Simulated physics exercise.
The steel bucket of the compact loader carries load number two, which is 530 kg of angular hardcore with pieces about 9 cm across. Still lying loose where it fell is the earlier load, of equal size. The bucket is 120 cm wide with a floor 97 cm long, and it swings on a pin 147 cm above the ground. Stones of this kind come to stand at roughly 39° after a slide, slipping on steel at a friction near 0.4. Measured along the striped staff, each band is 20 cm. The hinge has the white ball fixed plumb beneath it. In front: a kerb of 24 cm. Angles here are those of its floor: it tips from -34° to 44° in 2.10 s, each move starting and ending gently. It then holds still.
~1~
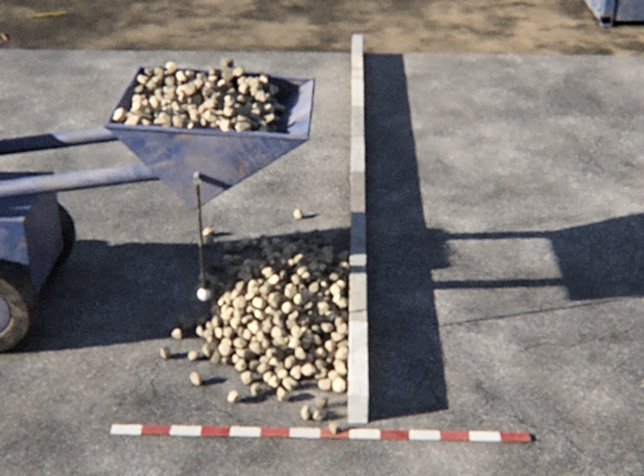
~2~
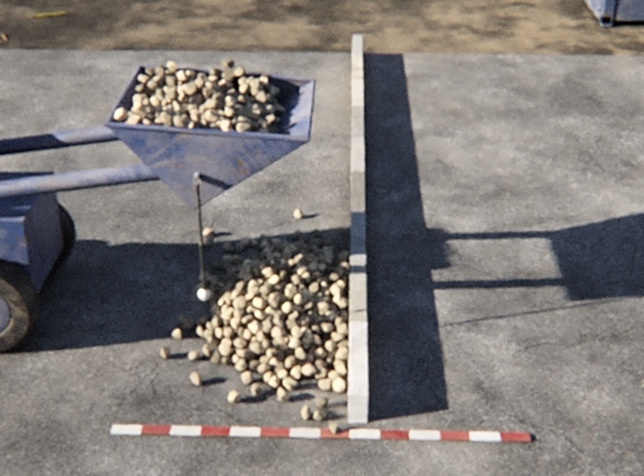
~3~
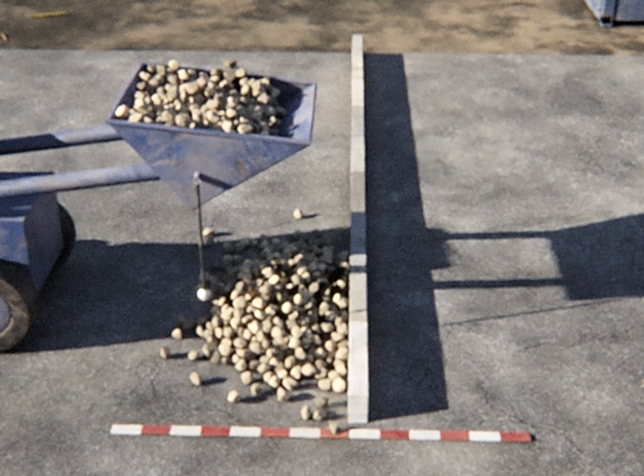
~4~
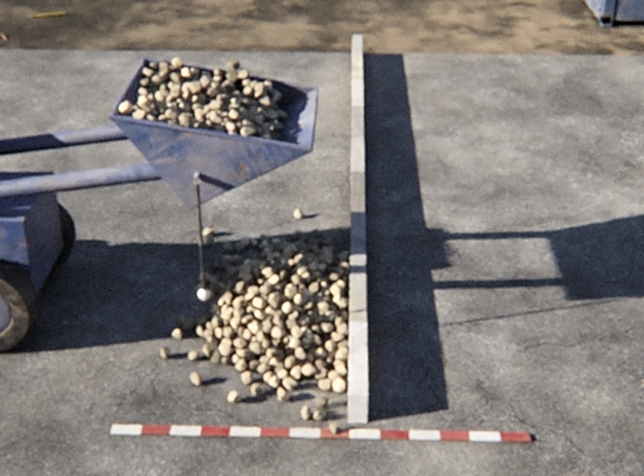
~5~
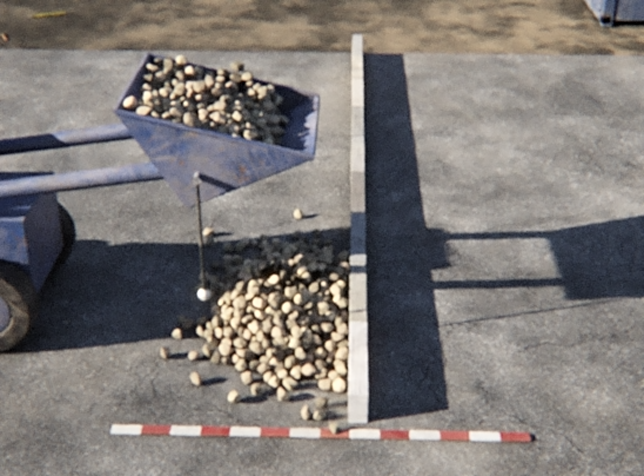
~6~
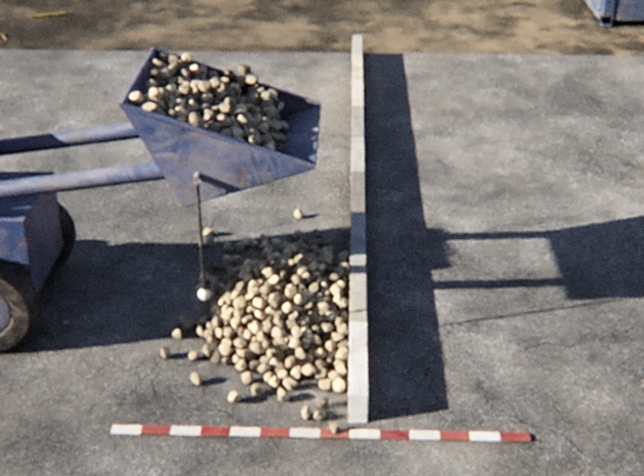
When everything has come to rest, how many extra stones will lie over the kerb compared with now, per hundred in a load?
About 20 per hundred.
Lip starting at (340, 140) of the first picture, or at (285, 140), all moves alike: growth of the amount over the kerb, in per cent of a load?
Close to 55 per cent, followed by close to 10 per cent.
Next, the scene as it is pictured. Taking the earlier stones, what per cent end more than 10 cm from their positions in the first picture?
Close to 0 in a hundred of them.
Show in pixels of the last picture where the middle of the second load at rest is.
(328, 283).
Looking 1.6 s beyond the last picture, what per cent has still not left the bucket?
Roughly 15 per cent is still inside.
Then, 1.0 s after the last picture the floor is at 32°; in per cent of one load, 93 in the bucket, 107 on this side of the kerb; the foremost stones are at (345, 309).
Then, 1.6 s after the last picture the floor is at 44°; in per cent of one load, 17 in the bucket, 178 on this side of the kerb, 4 over the kerb; the foremost stones are at (405, 294).
Then, 1.9 s after the last picture the floor is at 44°; in per cent of one load, 0 in the bucket, 185 on this side of the kerb, 15 over the kerb; the foremost stones are at (463, 299).
Then, 4.8 s after the last picture the floor is at 44°; in per cent of one load, 0 in the bucket, 180 on this side of the kerb, 20 over the kerb; the foremost stones are at (502, 303). Net gain over the kerb, 20.
